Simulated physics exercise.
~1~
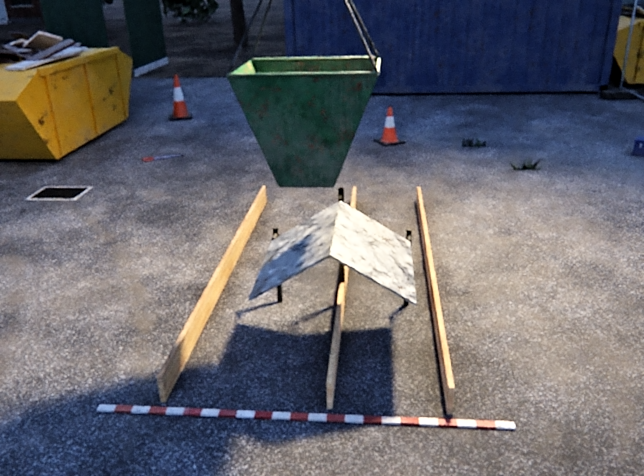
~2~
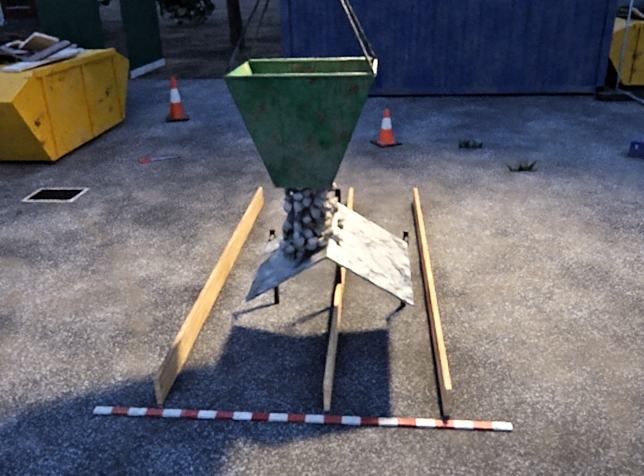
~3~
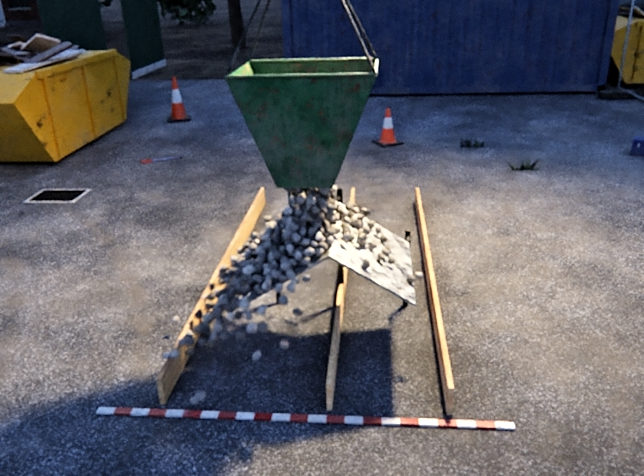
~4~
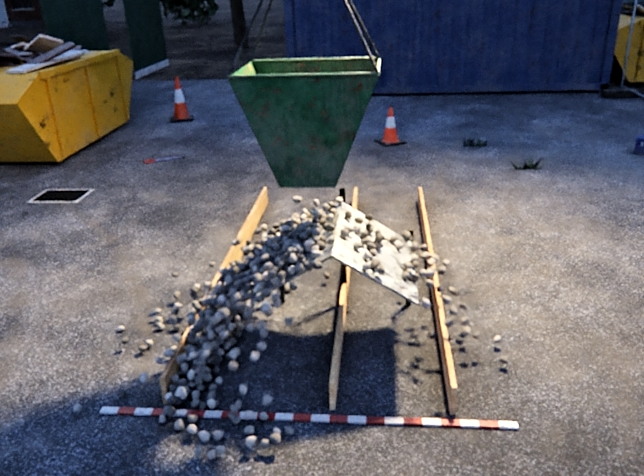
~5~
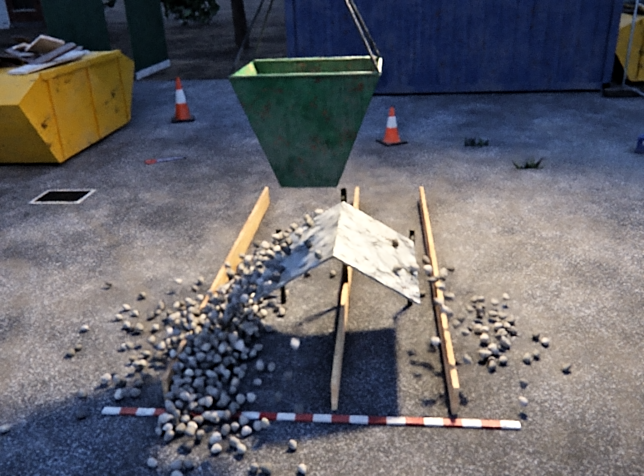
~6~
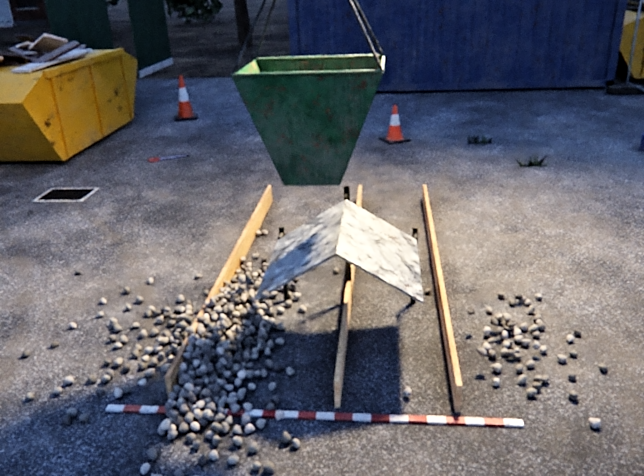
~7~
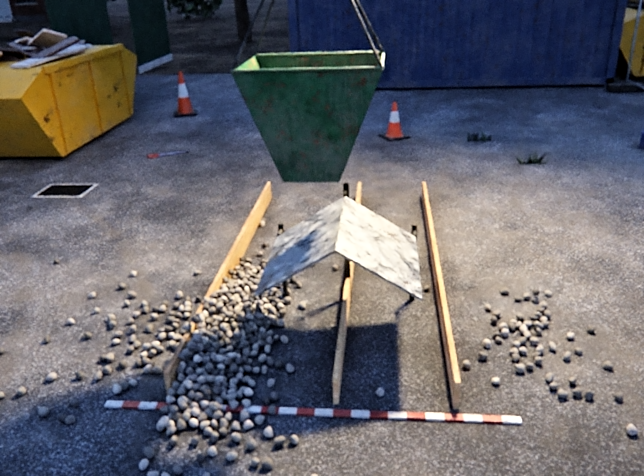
Grey stones drop from a hanging green skip onto sloping steel and settle mostly left.
